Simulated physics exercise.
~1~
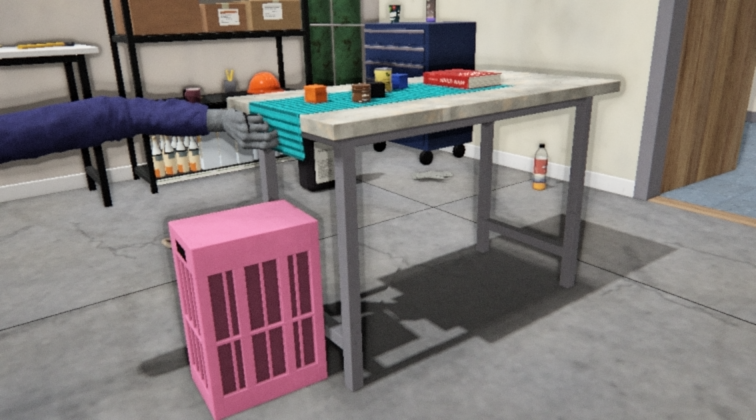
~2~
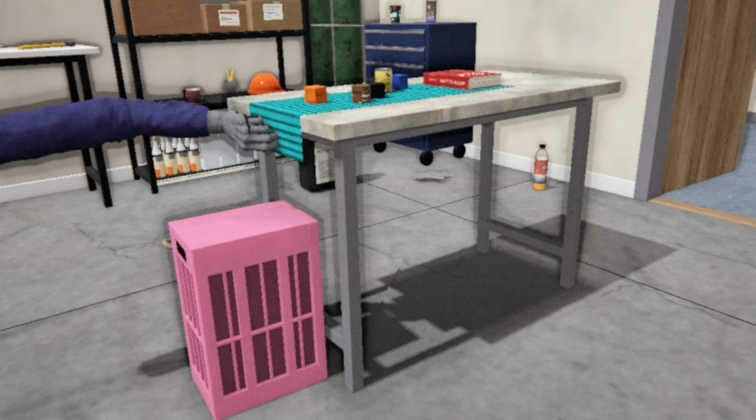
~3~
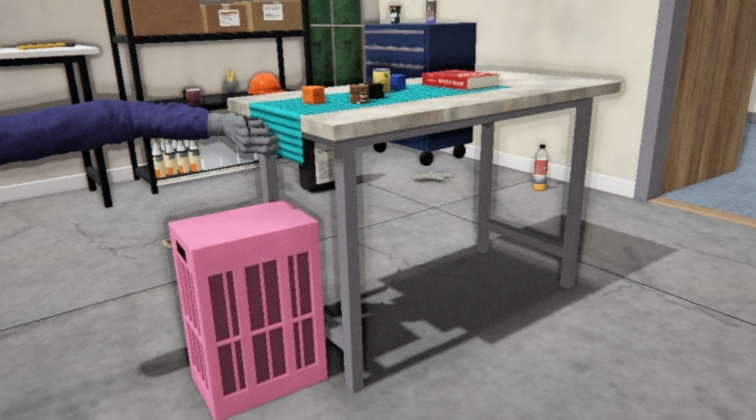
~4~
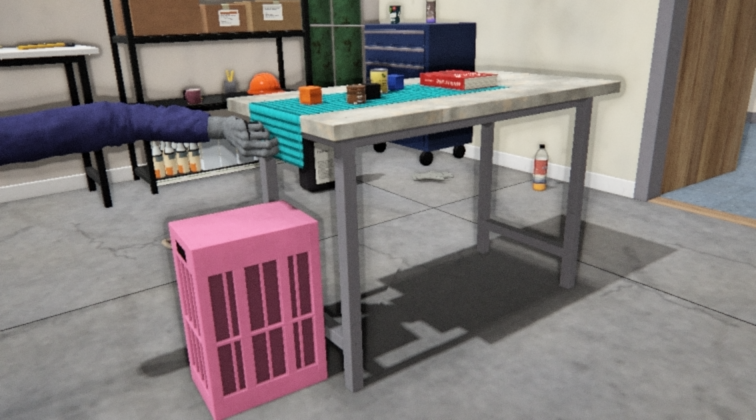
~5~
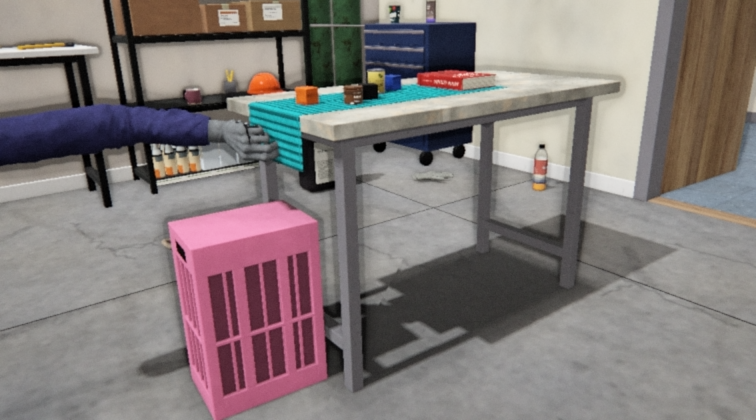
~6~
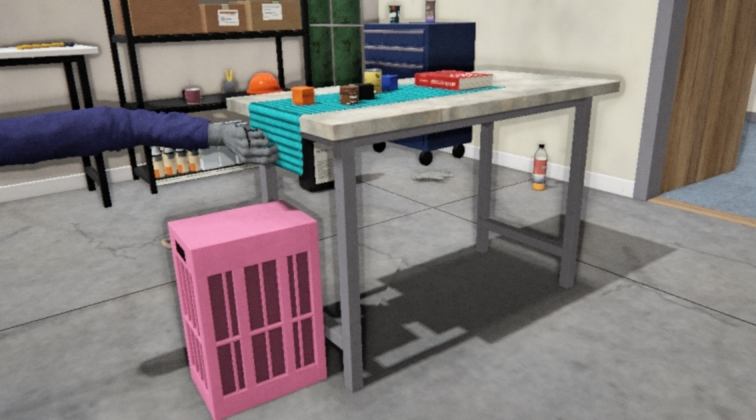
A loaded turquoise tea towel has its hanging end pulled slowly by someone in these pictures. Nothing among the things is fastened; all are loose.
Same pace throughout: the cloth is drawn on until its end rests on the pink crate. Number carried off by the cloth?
Exactly one goes over.
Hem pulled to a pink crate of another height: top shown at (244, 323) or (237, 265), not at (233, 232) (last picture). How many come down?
First case 4, second 2.
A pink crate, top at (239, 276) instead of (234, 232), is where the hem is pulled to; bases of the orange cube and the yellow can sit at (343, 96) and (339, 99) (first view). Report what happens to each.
Result: Orange cube gone, yellow can gone.
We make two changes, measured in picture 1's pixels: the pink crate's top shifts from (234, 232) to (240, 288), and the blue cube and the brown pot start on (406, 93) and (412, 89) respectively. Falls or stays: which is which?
The blue cube ends up still on top and the brown pot ends up still on top.
Soon after, hem near (278, 200); all still up.
Then, hem on the crate; orange cube gone.
At rest, hem on the crate; orange cube gone. The answer is one.
